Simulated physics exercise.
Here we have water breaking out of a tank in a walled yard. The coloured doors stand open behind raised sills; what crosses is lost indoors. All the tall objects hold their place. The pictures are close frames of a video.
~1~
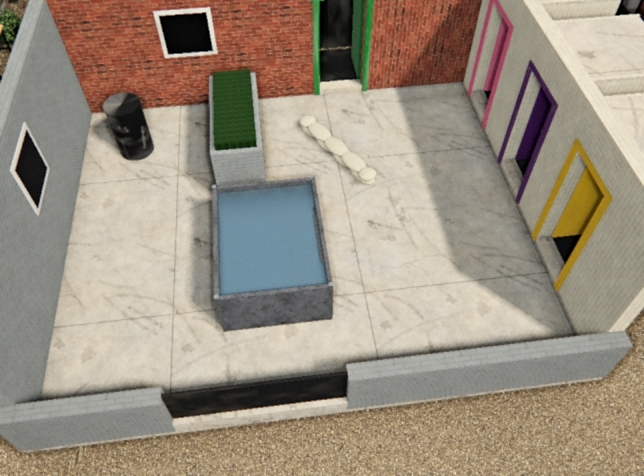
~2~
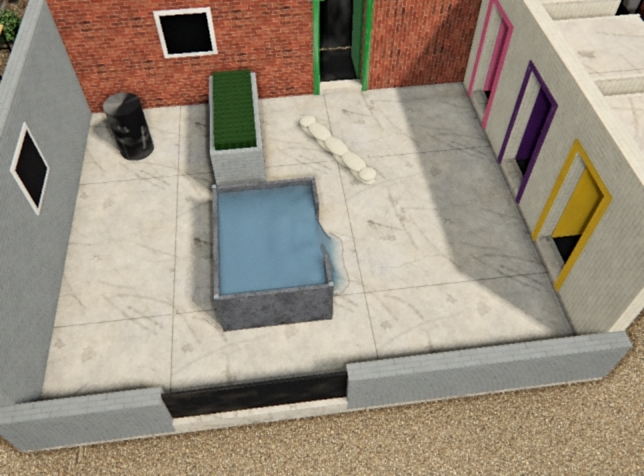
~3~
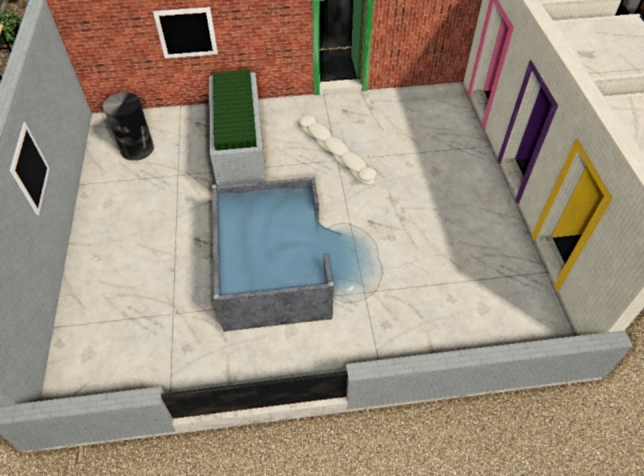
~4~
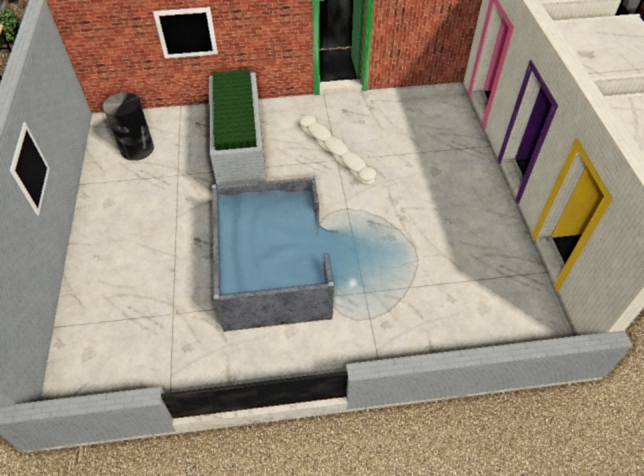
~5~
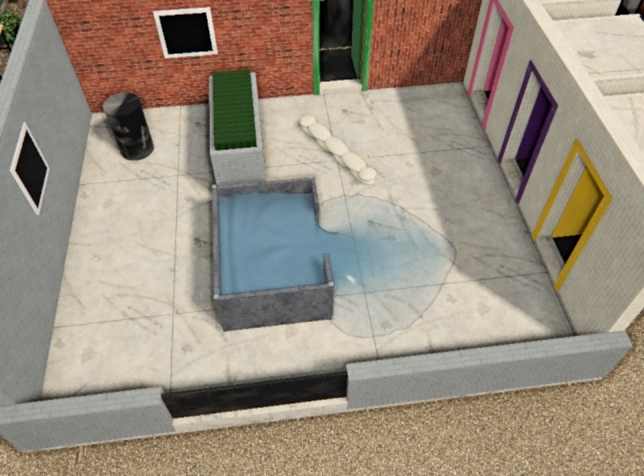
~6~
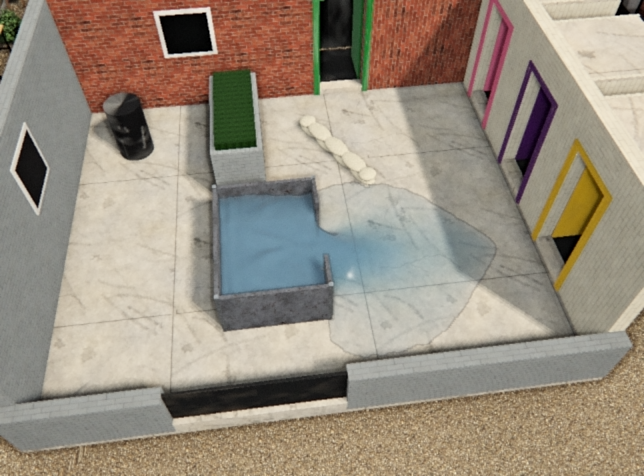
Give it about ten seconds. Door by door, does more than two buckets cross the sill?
The green door admits no more than that; the yellow door lets in a lot; the pink door admits no more than that; the purple door lets in a lot.
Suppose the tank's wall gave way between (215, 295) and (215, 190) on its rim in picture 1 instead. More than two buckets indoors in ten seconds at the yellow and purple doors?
My reading: Yellow keeps below it; purple holds.
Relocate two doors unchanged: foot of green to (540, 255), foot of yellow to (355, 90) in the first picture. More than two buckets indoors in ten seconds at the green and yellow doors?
One by one: Green goes over, yellow holds.
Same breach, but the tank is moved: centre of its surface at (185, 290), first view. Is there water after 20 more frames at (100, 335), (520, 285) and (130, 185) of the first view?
In that order: Clear, awash, clear.
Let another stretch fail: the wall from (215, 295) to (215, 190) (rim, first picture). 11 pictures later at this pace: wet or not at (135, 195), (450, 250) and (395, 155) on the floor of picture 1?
As listed: Awash, clear, not flooded.
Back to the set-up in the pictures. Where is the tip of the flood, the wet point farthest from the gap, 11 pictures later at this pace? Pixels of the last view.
Near (465, 94).
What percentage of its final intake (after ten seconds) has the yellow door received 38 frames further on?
Roughly 100 per cent.
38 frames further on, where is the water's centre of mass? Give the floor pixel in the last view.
Close to (394, 216).
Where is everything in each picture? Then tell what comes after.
In the first picture, the tank at (269, 236) is whole and still.
In the second picture, the front is at (338, 290), out from the gap at (320, 251).
In the third picture, the front is at (377, 276), out from the gap at (320, 253).
In the fourth picture, the front is at (410, 248), out from the gap at (320, 254).
In the fifth picture, water pours out at (320, 253) and has run to (451, 250).
In the sixth picture, the front is at (491, 251), out from the gap at (320, 253).
A moment on, water covers 30 % of the floor; the green door not reached, the yellow door over two buckets in, the pink door not reached, the purple door under two buckets in.
Next, water covers 35 % of the floor; the green door not reached, the yellow door far over two buckets in, the pink door wet at the sill, nothing in, the purple door over two buckets in.
Then, water covers 40 % of the floor; the green door wet at the sill, nothing in, the yellow door far over two buckets in, the pink door wet at the sill, nothing in, the purple door over two buckets in.
Later, water covers 55 % of the floor; the green door wet at the sill, nothing in, the yellow door far over two buckets in, the pink door wet at the sill, nothing in, the purple door over two buckets in.
In the end, water covers 80 % of the floor; the green door wet at the sill, nothing in, the yellow door far over two buckets in, the pink door wet at the sill, nothing in, the purple door over two buckets in.
